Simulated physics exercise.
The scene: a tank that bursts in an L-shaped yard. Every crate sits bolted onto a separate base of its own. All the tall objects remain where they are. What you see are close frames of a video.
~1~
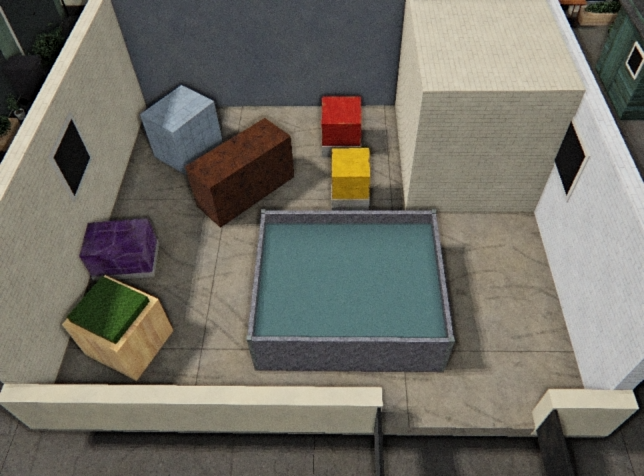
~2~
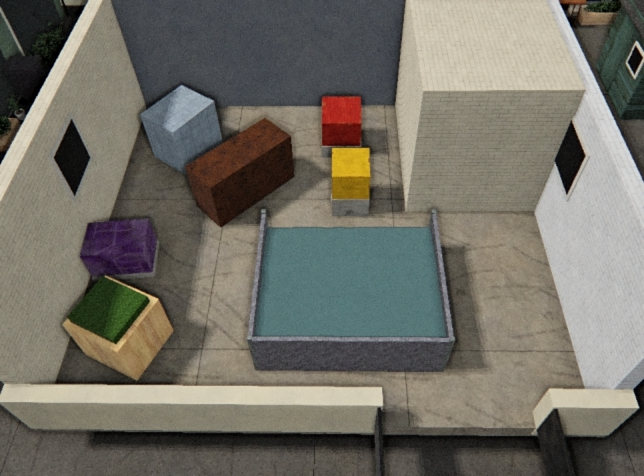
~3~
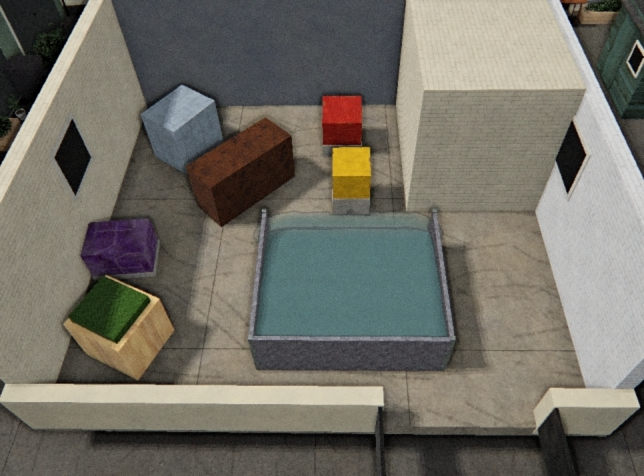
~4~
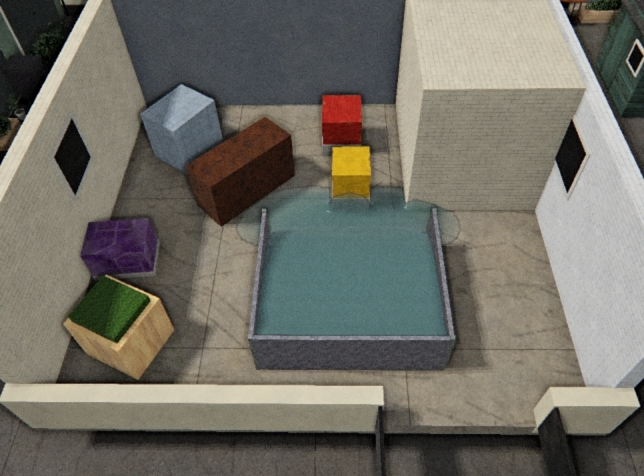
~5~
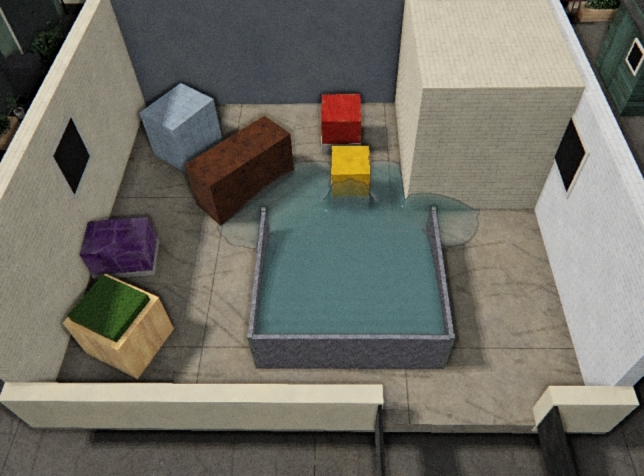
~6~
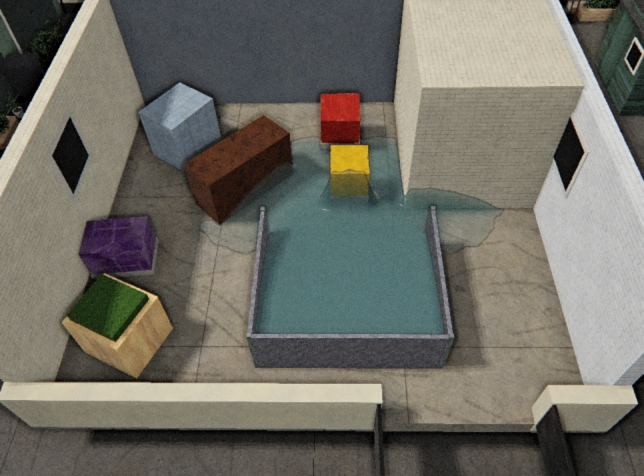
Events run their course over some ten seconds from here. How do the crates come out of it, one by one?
Red crate: Wet; purple crate: Wet; yellow crate: Wet.
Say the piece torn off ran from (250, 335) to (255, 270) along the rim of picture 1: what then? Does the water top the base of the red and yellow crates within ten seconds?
Result - red crate stays clear, yellow crate stays clear.
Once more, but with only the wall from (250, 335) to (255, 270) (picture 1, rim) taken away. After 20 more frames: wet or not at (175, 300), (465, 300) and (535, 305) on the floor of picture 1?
Soaked, untouched, untouched.
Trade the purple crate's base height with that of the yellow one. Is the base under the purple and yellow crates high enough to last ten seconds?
Then purple stays clear and yellow gets flooded.
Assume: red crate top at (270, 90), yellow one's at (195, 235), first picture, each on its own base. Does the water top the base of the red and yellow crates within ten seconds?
The red crate crate is flooded, and the yellow crate one is untouched.
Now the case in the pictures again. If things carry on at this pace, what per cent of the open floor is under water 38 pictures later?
The answer is around 100 per cent.
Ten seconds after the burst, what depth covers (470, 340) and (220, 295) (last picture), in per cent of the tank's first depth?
I reckon it's around 10 and then 16 in a hundred.
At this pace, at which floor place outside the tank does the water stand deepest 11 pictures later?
Somewhere around pixel (393, 115).
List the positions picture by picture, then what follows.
The first picture shows still water in the open tank at (349, 274).
In the second picture, the front is at a hidden place, out from the gap on the open tank's far side.
In the third picture, water pours out on the open tank's far side and has run to (260, 229).
In the fourth picture, the front is at (452, 217), out from the gap on the open tank's far side.
In the fifth picture, water pours out on the open tank's far side and has run to (475, 211).
In the sixth picture, water pours out on the open tank's far side and has run to (498, 210).
A moment on, water covers 35 % of the floor; the red crate water round its plinth, the purple crate not reached, the yellow crate water round its plinth.
Next, water covers 55 % of the floor; the red crate water round its plinth, the purple crate water round its plinth, the yellow crate water round its plinth.
Then, water covers 85 % of the floor; the red crate water round its plinth, the purple crate water round its plinth, the yellow crate water round its plinth.
Later, water covers 100 % of the floor; the red crate water round its plinth, the purple crate water round its plinth, the yellow crate water round its plinth.
In the end, water covers 100 % of the floor; the red crate was topped, the purple crate was topped, the yellow crate was topped.
